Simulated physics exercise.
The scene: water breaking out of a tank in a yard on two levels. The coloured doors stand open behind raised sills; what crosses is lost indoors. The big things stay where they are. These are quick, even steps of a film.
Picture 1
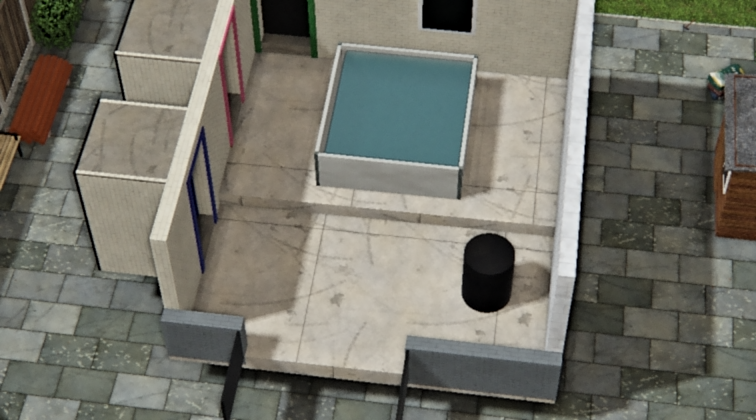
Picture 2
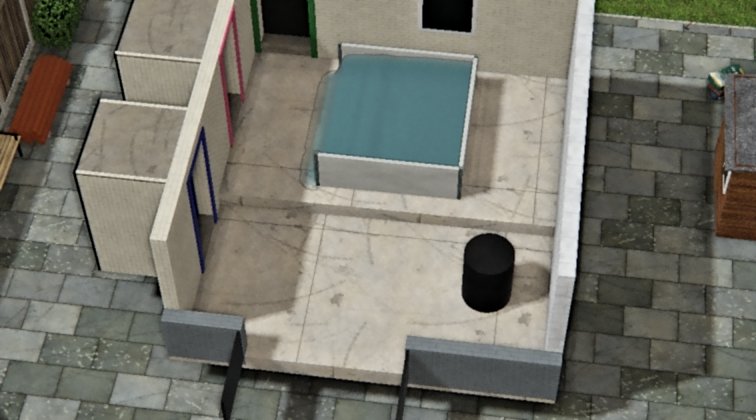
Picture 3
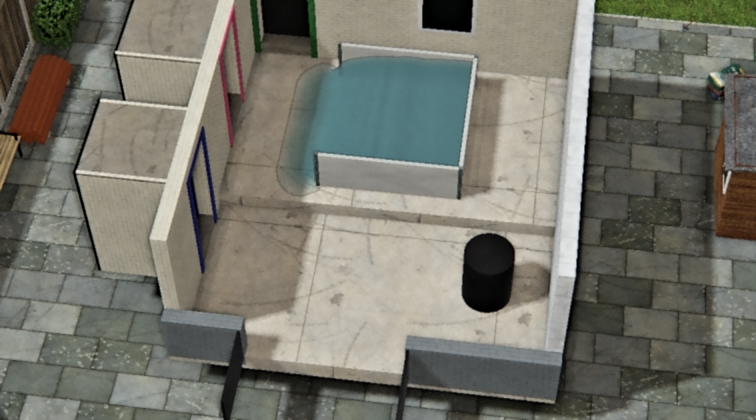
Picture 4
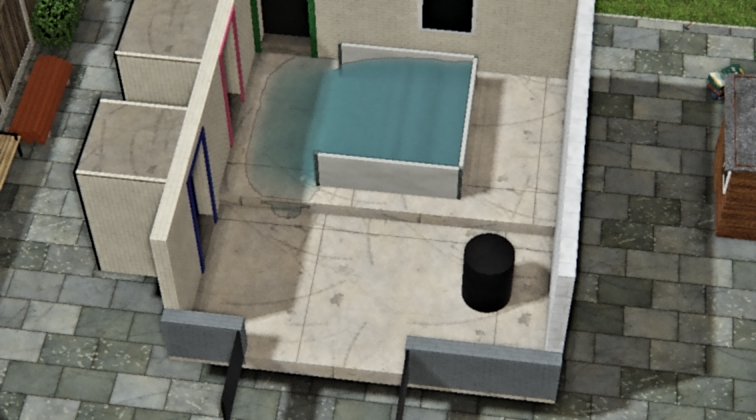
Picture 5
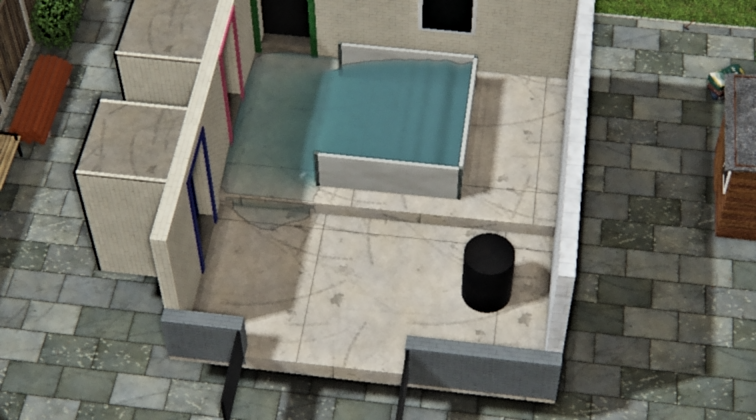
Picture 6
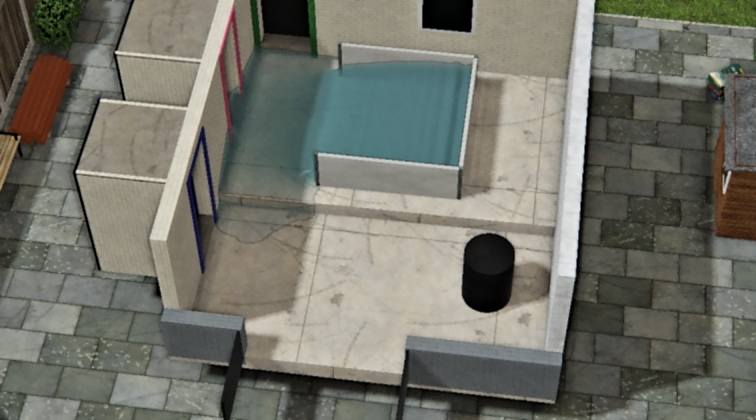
The clip opens on still water in a raised tank in a walled, two-level yard. Water then pours out through the tank's left side and fans across the upper level to the pink-framed doorway, before a thin, faint edge creeps onto the lower level near the blue-framed one.
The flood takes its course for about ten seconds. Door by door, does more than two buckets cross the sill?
In the end: The green door lets in a lot; the pink door lets in a lot; the blue door admits no more than that.
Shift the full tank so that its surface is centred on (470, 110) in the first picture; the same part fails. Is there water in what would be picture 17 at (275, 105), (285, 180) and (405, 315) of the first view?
In that order: Wet, under water, no water.
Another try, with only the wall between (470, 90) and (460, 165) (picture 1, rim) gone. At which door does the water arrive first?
I say the green one.
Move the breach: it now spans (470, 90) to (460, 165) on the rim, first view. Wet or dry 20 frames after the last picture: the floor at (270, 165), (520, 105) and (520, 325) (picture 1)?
One after the other: Clear, under water, covered.
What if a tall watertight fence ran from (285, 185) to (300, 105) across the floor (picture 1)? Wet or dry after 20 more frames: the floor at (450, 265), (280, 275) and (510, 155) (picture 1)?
As listed: Free of water, under water, not flooded.
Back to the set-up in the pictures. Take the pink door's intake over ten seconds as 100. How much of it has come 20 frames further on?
About 100 per cent.
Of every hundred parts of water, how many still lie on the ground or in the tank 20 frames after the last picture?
Near 82 in a hundred.
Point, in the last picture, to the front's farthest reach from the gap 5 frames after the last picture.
Near (196, 299).
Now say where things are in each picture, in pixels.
The first frame shows still water in the water tank at (398, 107).
In the second frame, water pours out at (331, 119) and has run to (315, 188).
In the third frame, water pours out at (331, 120) and has run to (299, 192).
In the fourth frame, water pours out at (331, 121) and has run to (269, 198).
In the fifth frame, the front is at (250, 217), out from the gap at (331, 121).
In the sixth frame, the front is at (217, 220), out from the gap at (331, 122).
A moment on, water covers 25 % of the floor; the green door under two buckets in, the pink door far over two buckets in, the blue door wet at the sill, nothing in.
Next, water covers 35 % of the floor; the green door far over two buckets in, the pink door far over two buckets in, the blue door wet at the sill, nothing in.
Then, water covers 55 % of the floor; the green door far over two buckets in, the pink door far over two buckets in, the blue door wet at the sill, nothing in.
Later, water covers 90 % of the floor; the green door far over two buckets in, the pink door far over two buckets in, the blue door wet at the sill, nothing in.
In the end, water covers 95 % of the floor; the green door far over two buckets in, the pink door far over two buckets in, the blue door wet at the sill, nothing in.
